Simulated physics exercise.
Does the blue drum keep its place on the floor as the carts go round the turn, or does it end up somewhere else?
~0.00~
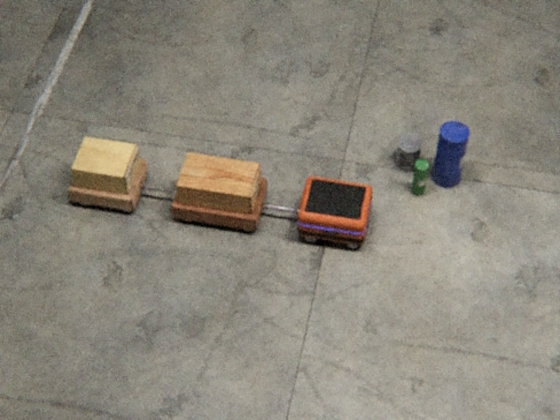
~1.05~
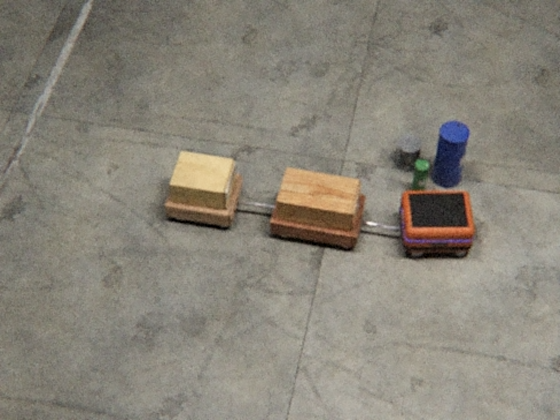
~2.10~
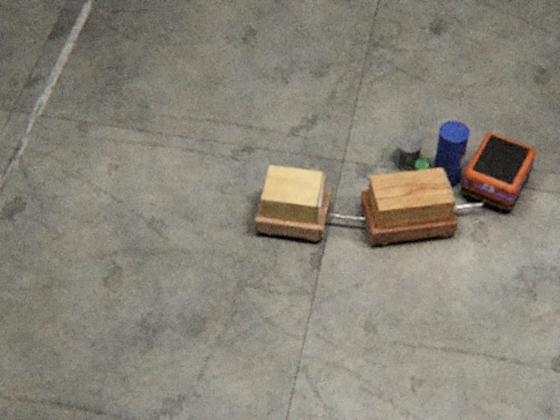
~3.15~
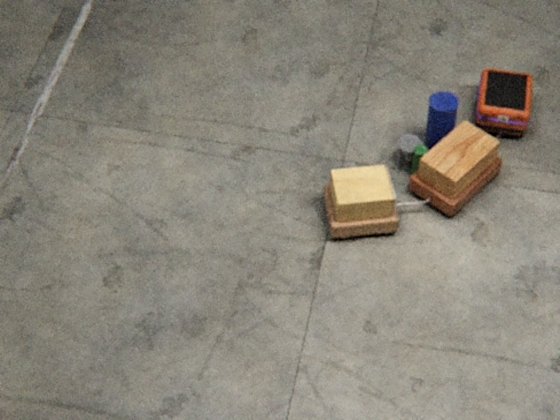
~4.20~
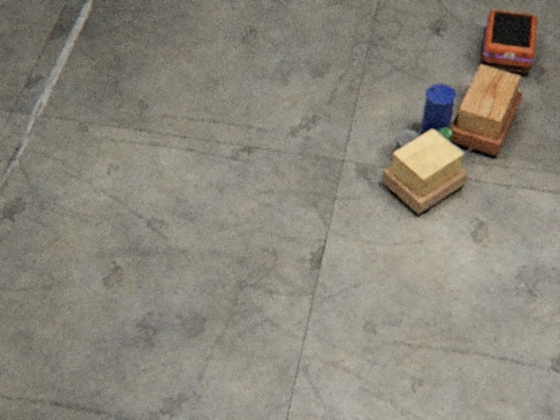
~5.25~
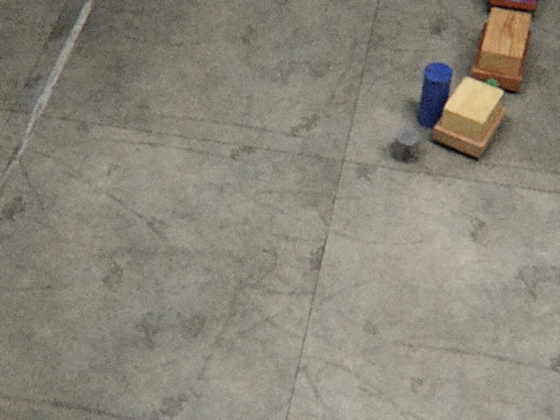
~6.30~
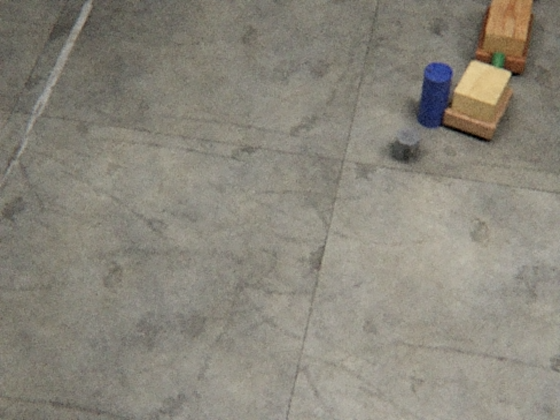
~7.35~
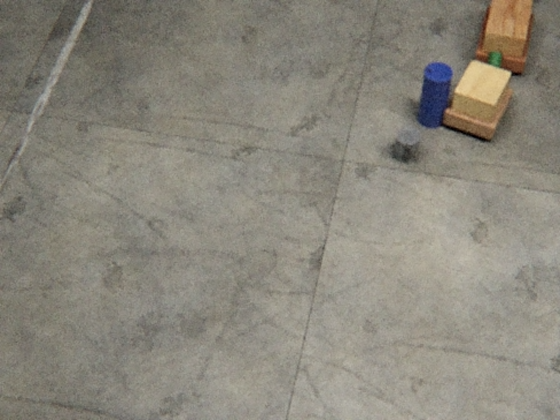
It ends up somewhere else. The passing carts shift it up the floor a little way, though it stays standing.
